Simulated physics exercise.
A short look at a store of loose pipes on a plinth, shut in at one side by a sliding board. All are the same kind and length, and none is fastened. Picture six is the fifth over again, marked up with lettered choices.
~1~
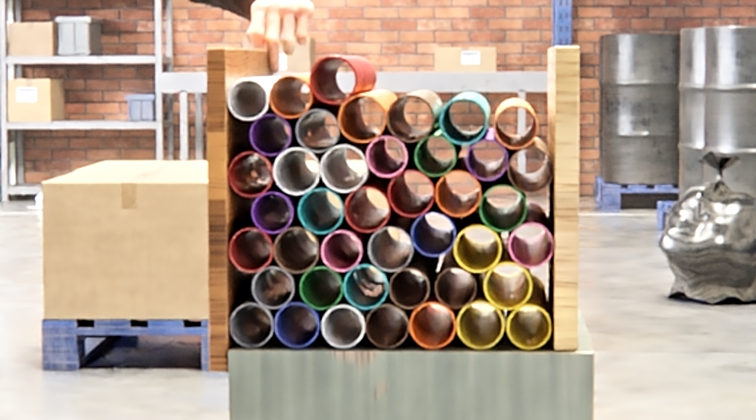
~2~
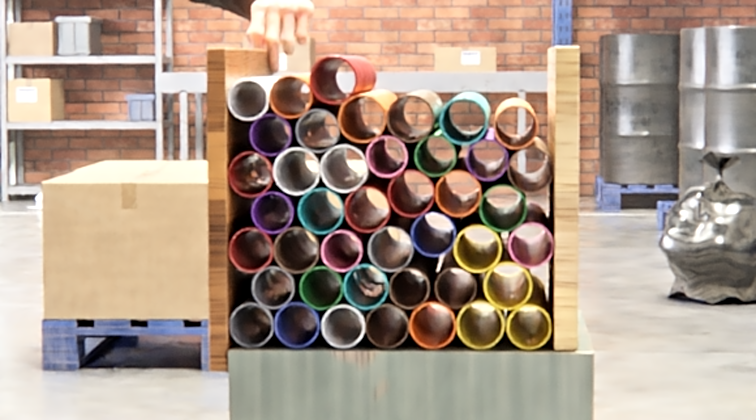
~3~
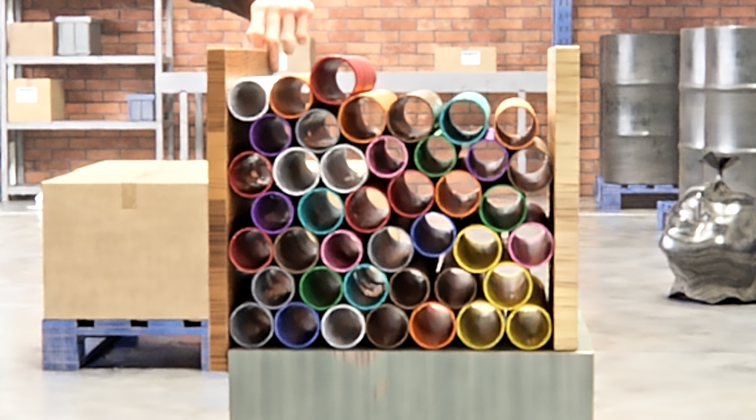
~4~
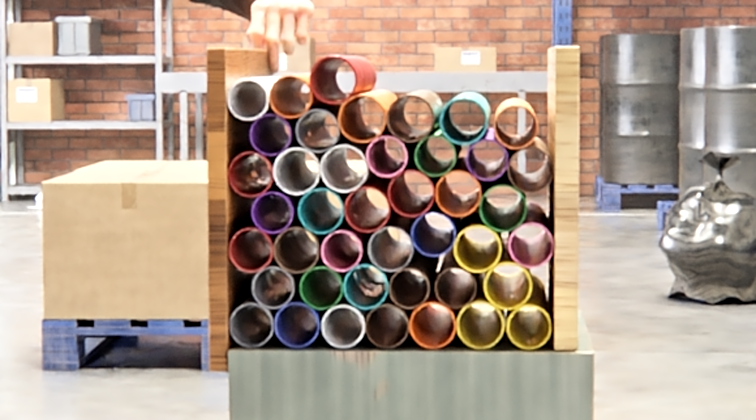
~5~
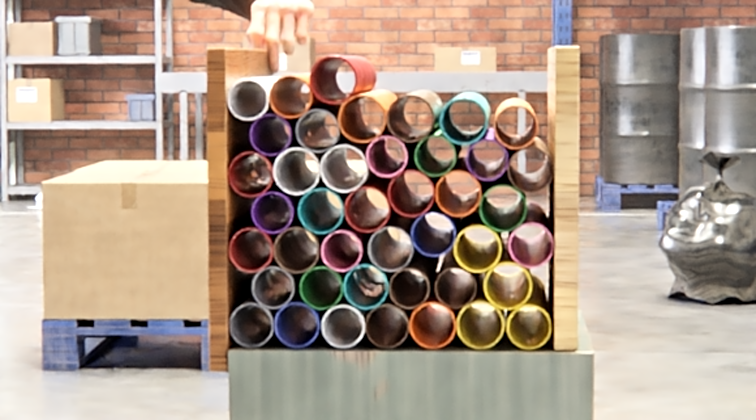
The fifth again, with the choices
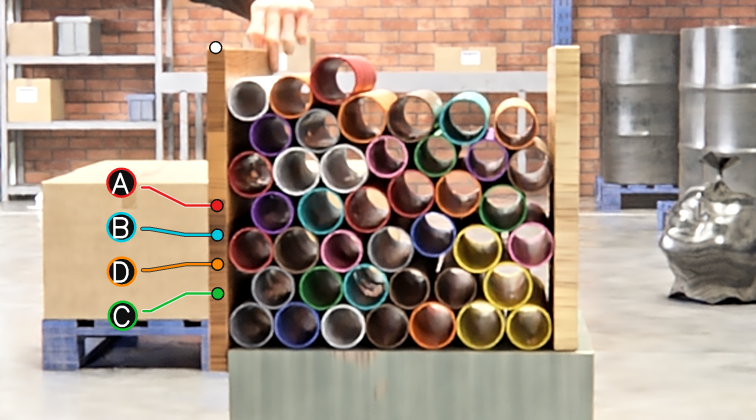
A stack of loose pipes sits on a grey plinth in a brick-walled warehouse, seen end-on from a level, unmoving view. Red, orange, turquoise, purple, green and grey rings fill the space between two upright wooden boards, with yellow ones at lower right, a boxed pallet to the left and metal drums to the right. The pipes and boards show no visible movement, and a hand stays above the upper left.
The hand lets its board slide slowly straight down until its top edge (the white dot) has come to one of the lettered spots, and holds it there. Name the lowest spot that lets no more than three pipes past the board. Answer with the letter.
A is the limit.
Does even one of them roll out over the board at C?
At C: Yes.
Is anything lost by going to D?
Yes.
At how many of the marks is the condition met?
The number is one.
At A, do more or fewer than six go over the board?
It loses fewer than six.
On the marked copy, A at (217, 205); B at (217, 235); C at (218, 294); D at (218, 264); the white dot at (216, 48).
Taking A. A third of the way, top of the board (227, 119).
Two thirds of the way, top of the board (228, 201).
When it is over, top of the board (228, 205), one out over the board.
As for the rest, B four out over the board; C more than three out over the board; D four out over the board.
